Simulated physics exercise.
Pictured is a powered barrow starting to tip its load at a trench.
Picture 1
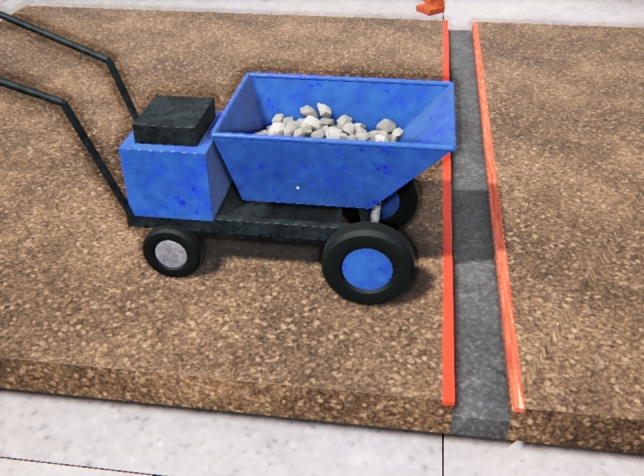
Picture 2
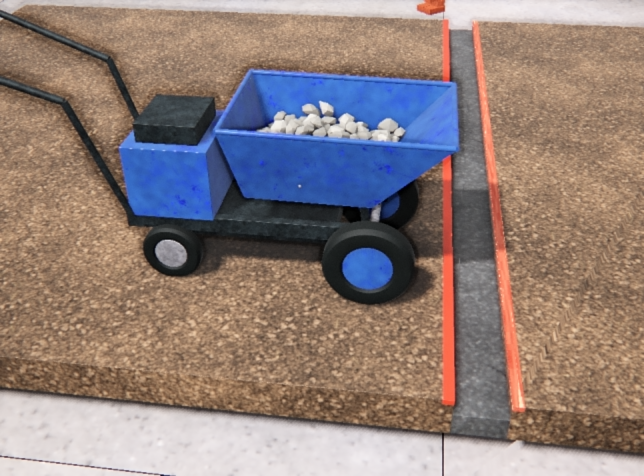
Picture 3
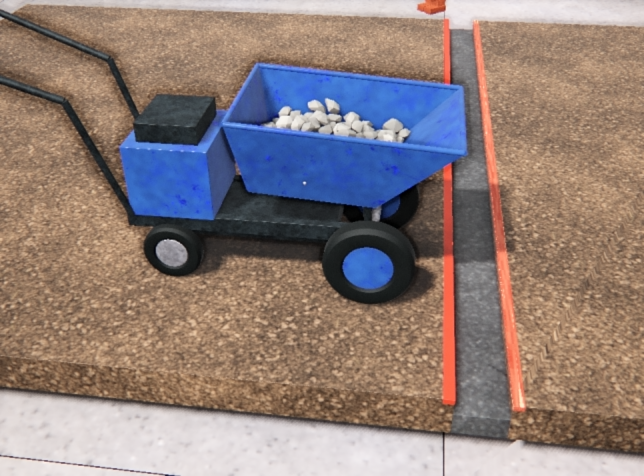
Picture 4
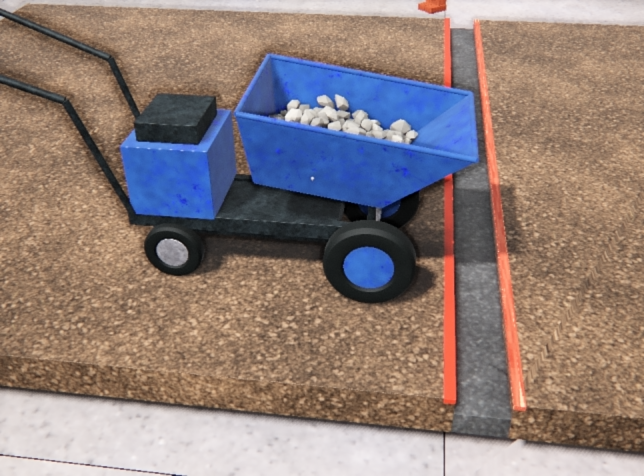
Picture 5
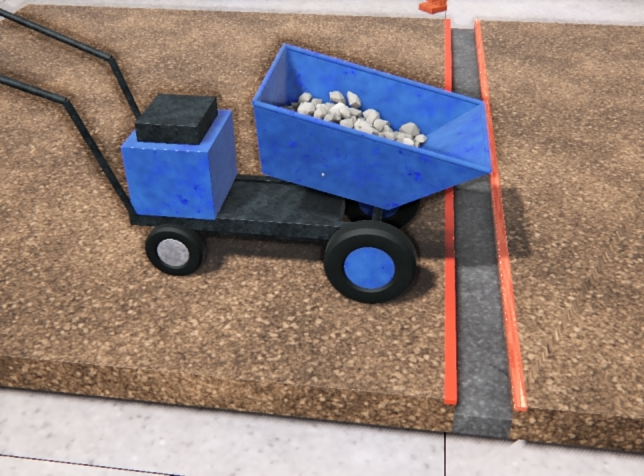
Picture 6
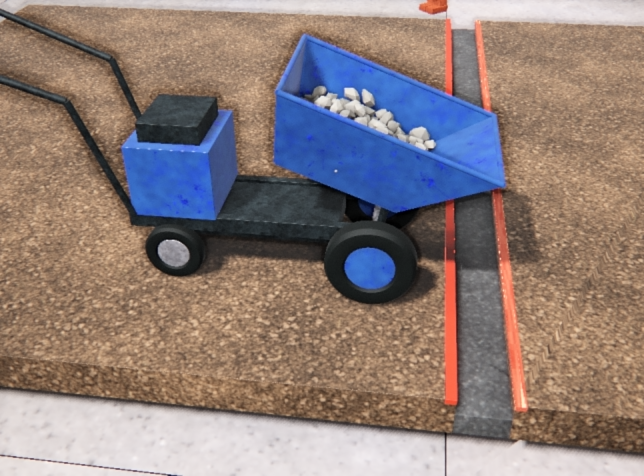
A blue skip of broken stones on a barrow tilts gradually rightward over a narrow trench.
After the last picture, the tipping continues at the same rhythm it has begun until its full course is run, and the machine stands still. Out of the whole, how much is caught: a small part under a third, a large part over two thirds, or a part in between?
Out of the whole, a small part is caught.
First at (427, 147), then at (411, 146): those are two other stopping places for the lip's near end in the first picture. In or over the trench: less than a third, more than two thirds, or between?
In the first case under a third, in the second case below one third.
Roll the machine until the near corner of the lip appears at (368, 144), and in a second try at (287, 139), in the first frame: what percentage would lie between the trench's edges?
Okay, so the first one ends at 50 % and the second at 20 %.
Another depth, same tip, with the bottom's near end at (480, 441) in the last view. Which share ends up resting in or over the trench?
About 0 %.
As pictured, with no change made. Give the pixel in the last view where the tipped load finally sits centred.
Centre at rest: Close to (573, 268).
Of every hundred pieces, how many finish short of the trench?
My estimate is around 0 percent.
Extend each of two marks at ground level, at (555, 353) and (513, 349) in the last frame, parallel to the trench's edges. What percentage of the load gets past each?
In turn 60 and 70 in a hundred.
Shortly afterwards, skip tipped steeply; the whole lot in the skip.
Next, skip tipped right over; near two thirds in the skip; near a third beyond it.
Some moments later, skip tipped right over; near a third in the skip; near two thirds beyond it.
In the end, skip tipped right over; near a third in the skip; none at all in or heaped over the trench; near two thirds beyond it.
